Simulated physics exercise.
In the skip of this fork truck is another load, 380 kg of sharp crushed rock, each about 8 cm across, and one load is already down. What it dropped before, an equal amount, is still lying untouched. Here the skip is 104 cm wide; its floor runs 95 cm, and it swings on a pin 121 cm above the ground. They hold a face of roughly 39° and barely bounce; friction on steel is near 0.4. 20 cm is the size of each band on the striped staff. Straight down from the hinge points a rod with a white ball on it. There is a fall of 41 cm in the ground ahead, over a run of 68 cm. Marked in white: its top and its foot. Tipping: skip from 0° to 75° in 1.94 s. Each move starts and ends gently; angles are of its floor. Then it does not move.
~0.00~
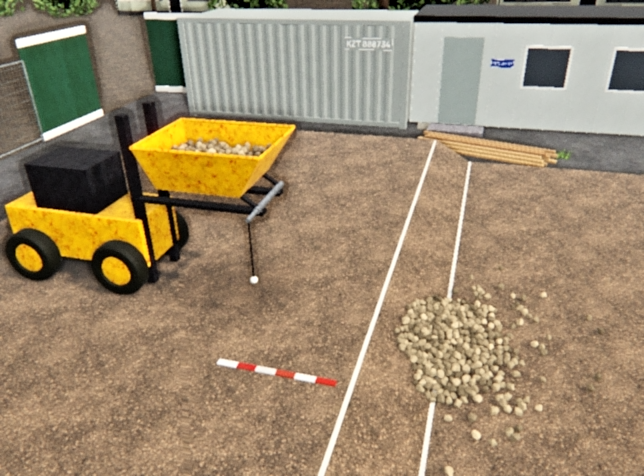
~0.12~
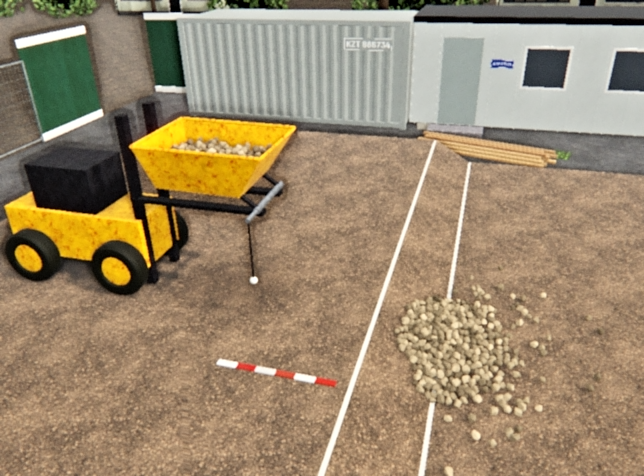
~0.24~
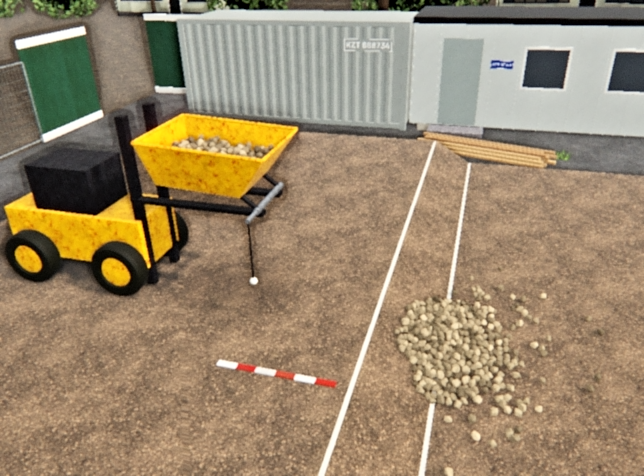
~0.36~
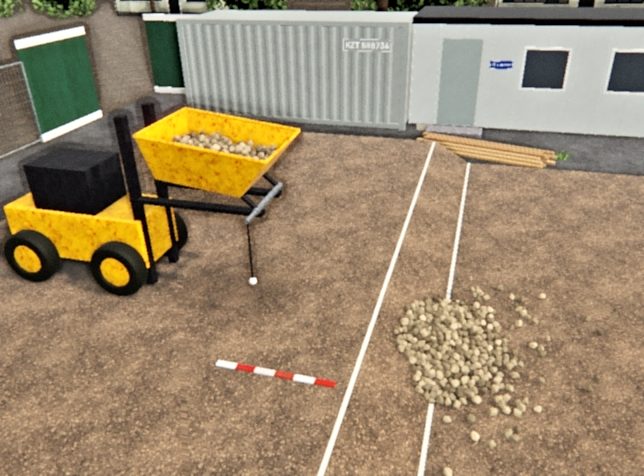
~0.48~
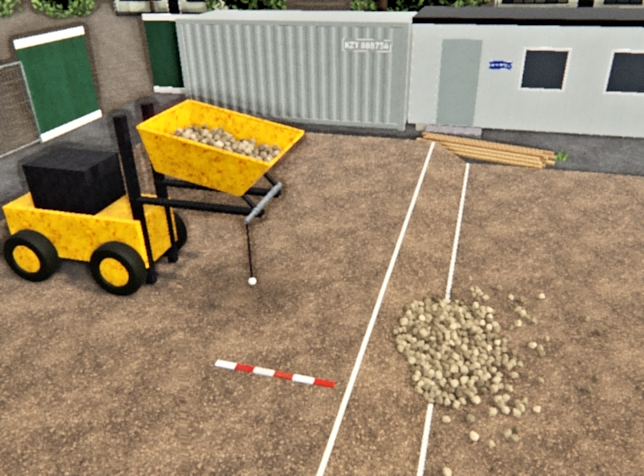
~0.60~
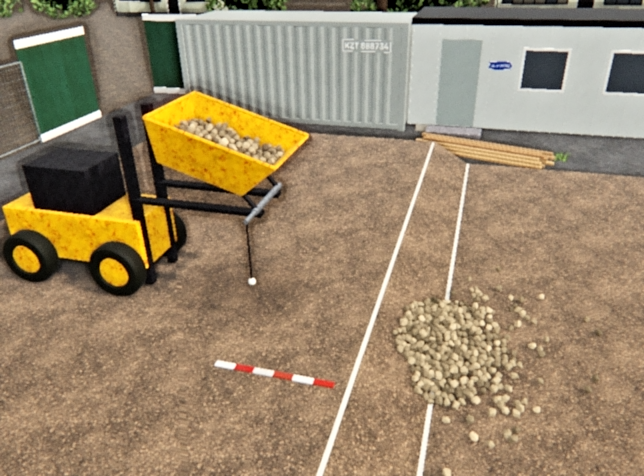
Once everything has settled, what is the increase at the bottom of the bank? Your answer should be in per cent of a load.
Roughly 7 per cent of a load more.
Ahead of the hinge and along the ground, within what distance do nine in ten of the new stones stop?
Distance ahead of it: About 180 cm.
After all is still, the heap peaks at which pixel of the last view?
The crest lands at roughly (350, 291).
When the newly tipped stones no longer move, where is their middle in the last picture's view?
Near (372, 304).
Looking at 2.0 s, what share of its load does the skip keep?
It holds some 85 per cent.
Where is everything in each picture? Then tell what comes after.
In the first picture, the skip is at 0°, its lip at (259, 159); the top of the load is at (214, 148). The earlier load is highest near (422, 321), 10 cm below ground level, 34 % on the top or the slope, 66 % at the foot of the bank.
In the second picture, the skip is at 1°, its lip at (259, 160); the top of the load is at (208, 148); the stones move at 0.2 m/s on average.
In the third picture, the skip is at 3°, its lip at (262, 161); the top of the load is at (196, 145); the stones move at 0.3 m/s on average.
In the fourth picture, the skip is at 7°, its lip at (265, 163); the top of the load is at (195, 139); the stones move at 0.4 m/s on average.
In the fifth picture, the skip is at 12°, its lip at (269, 165); the top of the load is at (193, 132); the stones move at 0.6 m/s on average.
In the sixth picture, lip at (275, 169), floor tilted 17°, highest stones at (195, 125); the stones move at 0.6 m/s on average.
After 1.5 s the floor is at 64°; in per cent of one load, 100 in the skip, 34 on the top or the slope, 66 at the foot of the bank; the foremost stones are at (566, 343).
After 2.0 s the floor is at 75°; in per cent of one load, 86 in the skip, 48 on the top or the slope, 66 at the foot of the bank; the foremost stones are at (566, 343).
After 2.4 s the floor is at 75°; in per cent of one load, 56 in the skip, 78 on the top or the slope, 66 at the foot of the bank; the foremost stones are at (566, 343).
After 5.1 s the floor is at 75°; in per cent of one load, 14 in the skip, 113 on the top or the slope, 73 at the foot of the bank; the foremost stones are at (566, 343). Net gain at the foot of the bank, 7.
